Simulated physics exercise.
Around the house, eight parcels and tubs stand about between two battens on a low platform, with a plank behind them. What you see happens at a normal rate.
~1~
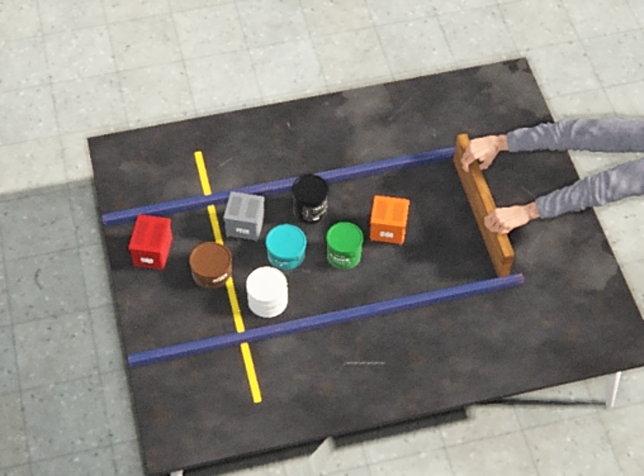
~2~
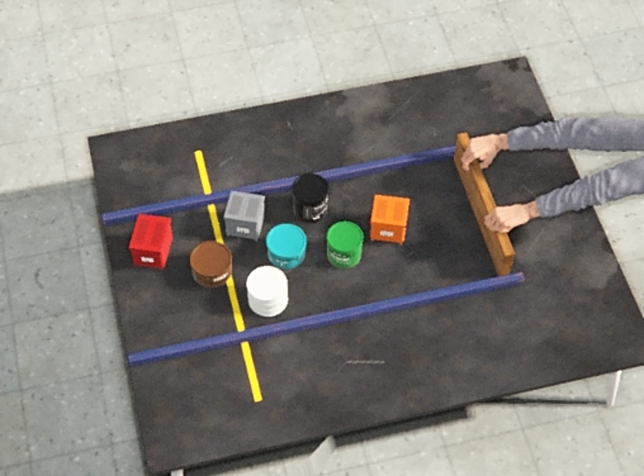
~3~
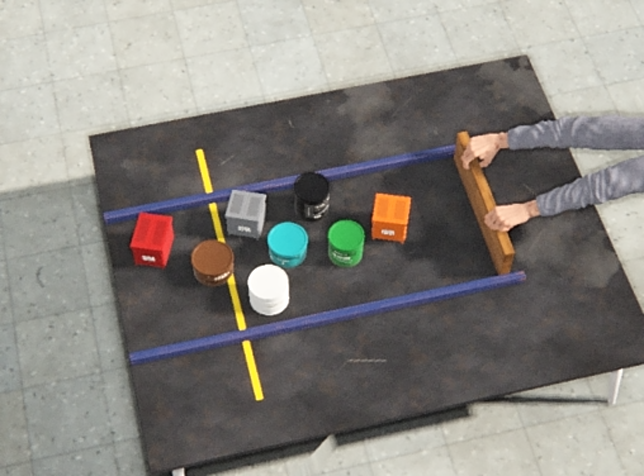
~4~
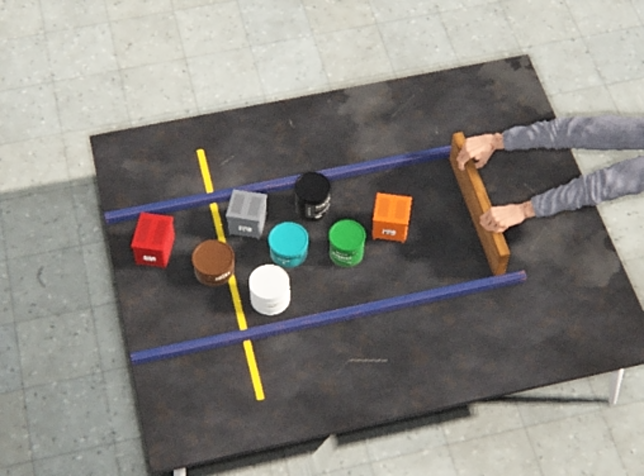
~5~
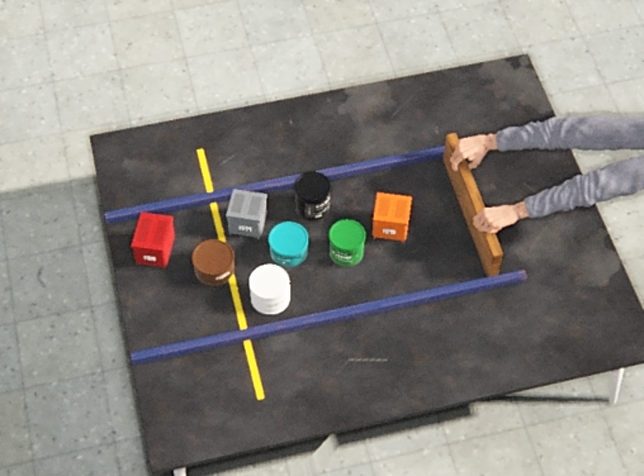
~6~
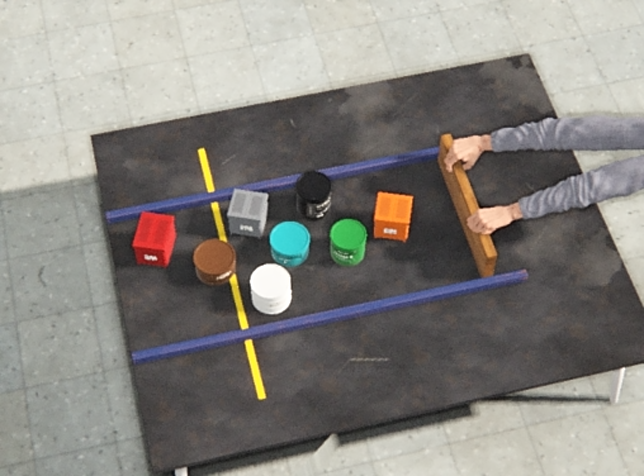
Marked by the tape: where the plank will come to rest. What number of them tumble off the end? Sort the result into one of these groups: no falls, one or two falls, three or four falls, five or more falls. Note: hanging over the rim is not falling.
No falls.
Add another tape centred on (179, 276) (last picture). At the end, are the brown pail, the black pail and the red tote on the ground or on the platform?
Looking at each: The brown pail goes off, the black pail remains on top, the red tote goes off.
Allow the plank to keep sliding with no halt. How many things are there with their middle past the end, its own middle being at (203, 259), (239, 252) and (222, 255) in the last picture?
Place by place, 1, 0 and 0.
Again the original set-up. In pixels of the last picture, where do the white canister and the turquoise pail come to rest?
White canister at about (221, 304), turquoise pail at about (172, 252).
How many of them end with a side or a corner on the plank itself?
3 in contact.
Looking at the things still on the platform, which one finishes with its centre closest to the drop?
The red tote winds up nearest.
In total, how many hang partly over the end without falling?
My count gives 1.
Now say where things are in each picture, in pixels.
The first frame shows red tote (151, 243); brown pail (211, 266); grey tote (245, 217); plank (482, 205); tape (226, 269).
The second frame shows brown pail (212, 265); black pail (310, 199).
The third frame shows grey tote (246, 215); green pail (346, 244).
The fourth frame shows red tote (154, 241); turquoise pail (289, 245).
The fifth frame shows brown pail (214, 263); orange tote (392, 218).
The sixth frame shows red tote (155, 240); brown pail (215, 263); grey tote (248, 214); plank (466, 206); tape (230, 266).
A little later, none off yet; red tote at rest near (155, 240); brown pail at rest near (215, 263); grey tote at rest near (248, 214).
Next, none off yet; red tote at rest near (155, 240); brown pail shifted a little near (203, 264); grey tote moving near (245, 212).
When it is over, the number that fall off is zero.
